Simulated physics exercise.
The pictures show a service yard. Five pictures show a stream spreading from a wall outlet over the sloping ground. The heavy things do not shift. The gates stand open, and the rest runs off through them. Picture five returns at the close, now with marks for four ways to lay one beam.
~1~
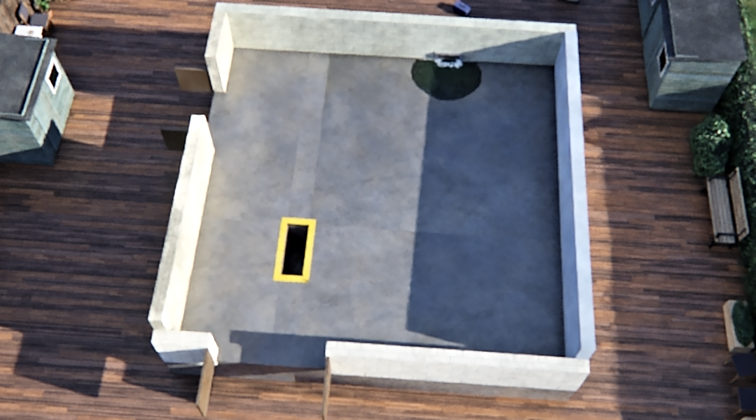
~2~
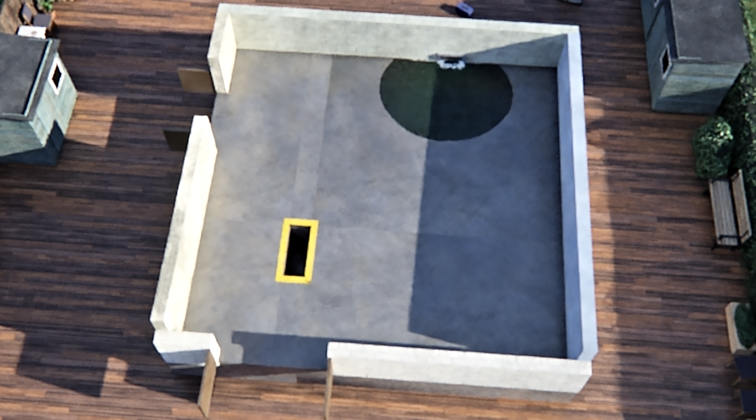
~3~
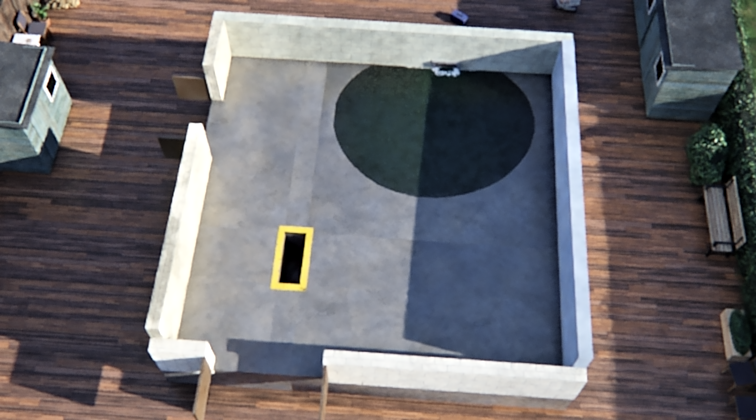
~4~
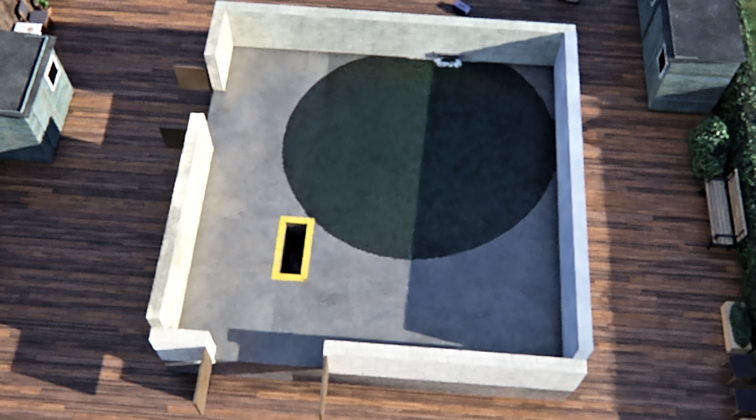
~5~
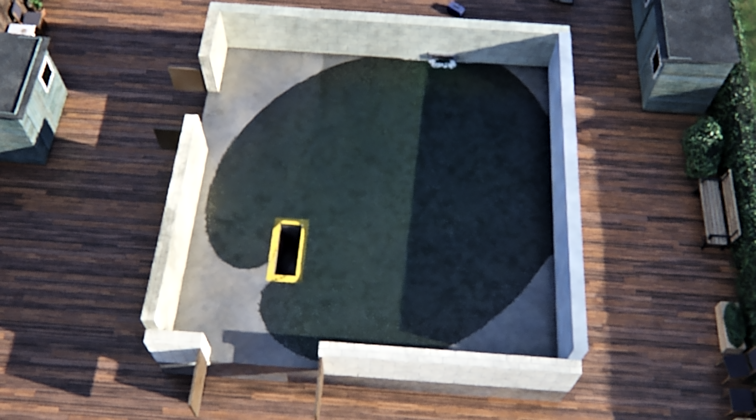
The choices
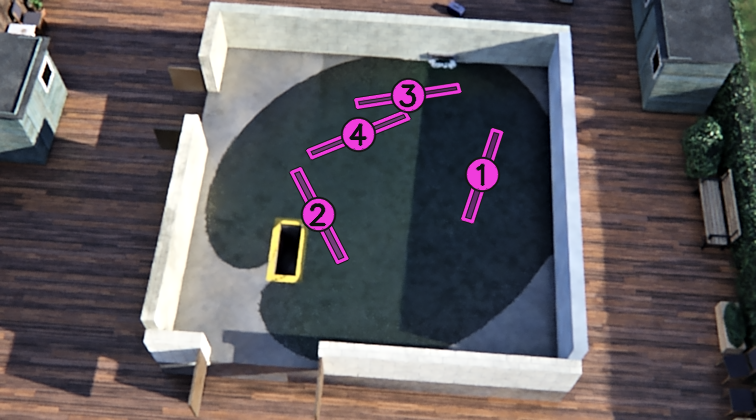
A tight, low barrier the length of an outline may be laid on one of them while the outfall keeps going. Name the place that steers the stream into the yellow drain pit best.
1 beats the others.
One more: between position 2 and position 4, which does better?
The answer is 4.
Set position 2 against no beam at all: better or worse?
Position 2 is worse.
On the marked copy, 1 from (467, 220) to (497, 131); 2 from (295, 170) to (342, 260); 3 from (356, 103) to (458, 87); 4 from (309, 154) to (406, 115).
With 1, about 23 % of the stream runs into the yellow drain pit, about 76 % out by the gates.
With 2, about 11 % of the stream runs into the yellow drain pit, about 88 % out by the gates.
With 3, about 7 % of the stream runs into the yellow drain pit, about 92 % out by the gates.
With 4, about 15 % of the stream runs into the yellow drain pit, about 85 % out by the gates.
